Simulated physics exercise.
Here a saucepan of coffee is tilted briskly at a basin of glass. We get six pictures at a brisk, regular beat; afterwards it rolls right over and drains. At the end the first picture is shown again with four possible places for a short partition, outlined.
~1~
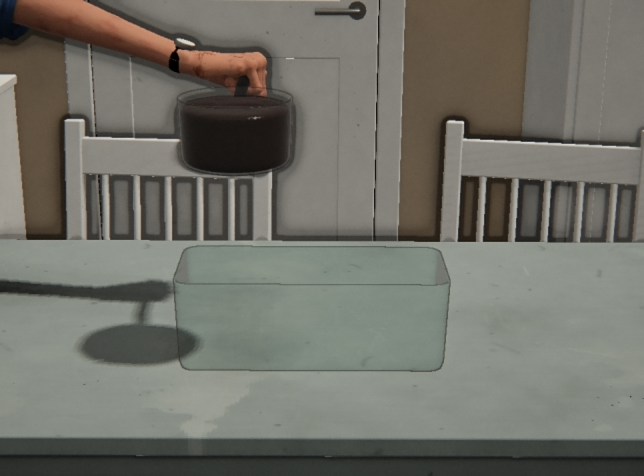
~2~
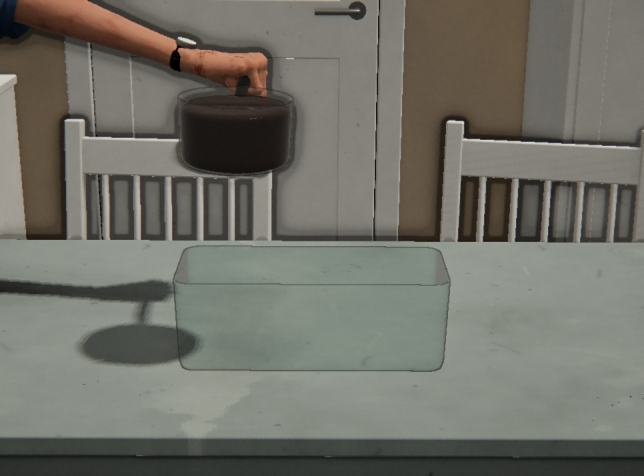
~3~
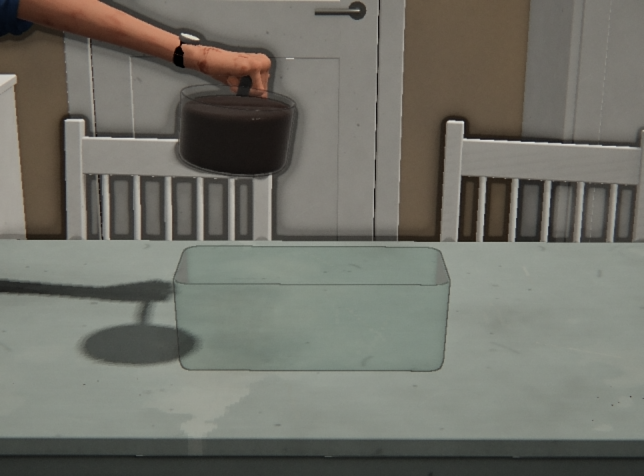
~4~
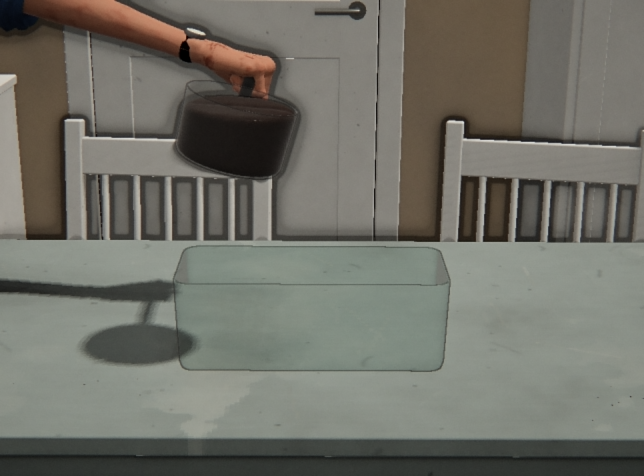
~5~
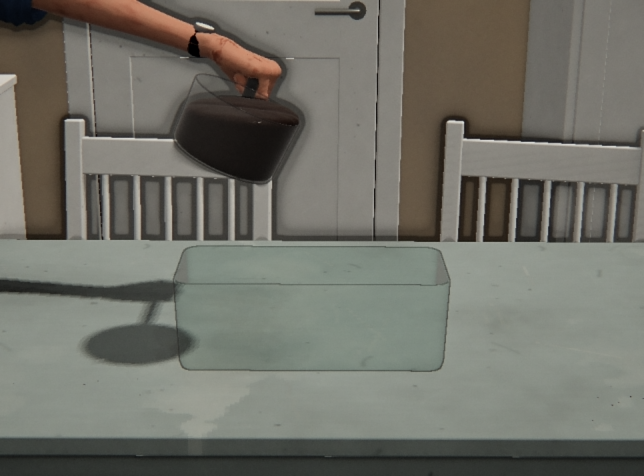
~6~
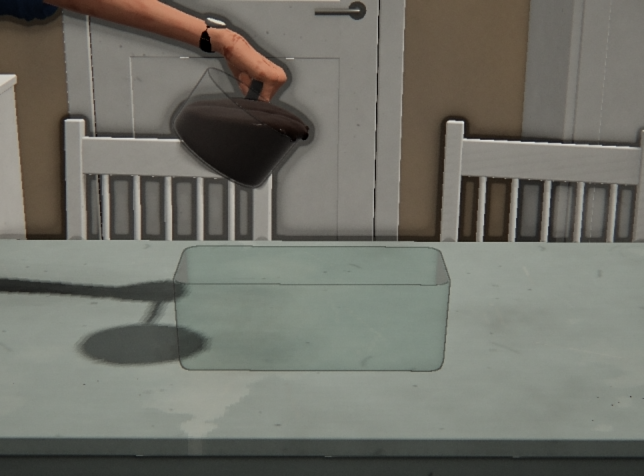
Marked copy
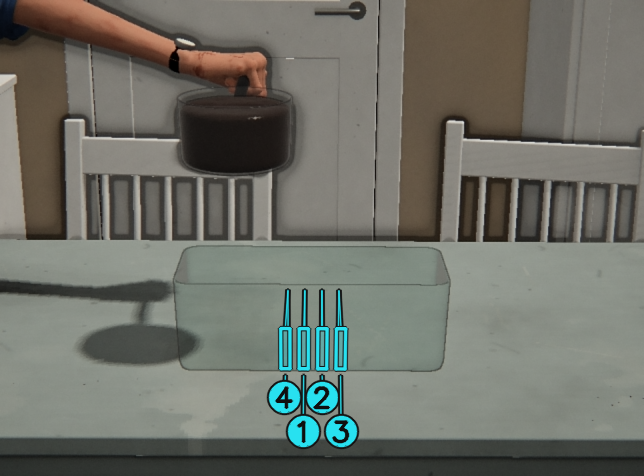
A hand held a clear pot of dark coffee above and to the left of an empty glass basin on a table, then tilted it steadily to the right until the coffee reached the lip.
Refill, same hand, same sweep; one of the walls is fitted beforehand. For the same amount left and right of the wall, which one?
3 beats the others.
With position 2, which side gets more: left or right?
The right side.
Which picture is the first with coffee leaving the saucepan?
Picture 5.
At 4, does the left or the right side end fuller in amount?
The right one.
On the marked copy, 1 at (303, 375); 2 at (322, 375); 3 at (340, 375); 4 at (285, 375).
With 1, about 10 % ends left of the wall and 87 % right of it.
With 2, about 26 % ends left of the wall and 71 % right of it; 3 % is lost outside.
With 3, about 55 % ends left of the wall and 42 % right of it; 3 % is lost outside.
With 4, about 7 % ends left of the wall and 89 % right of it; 3 % is lost outside.
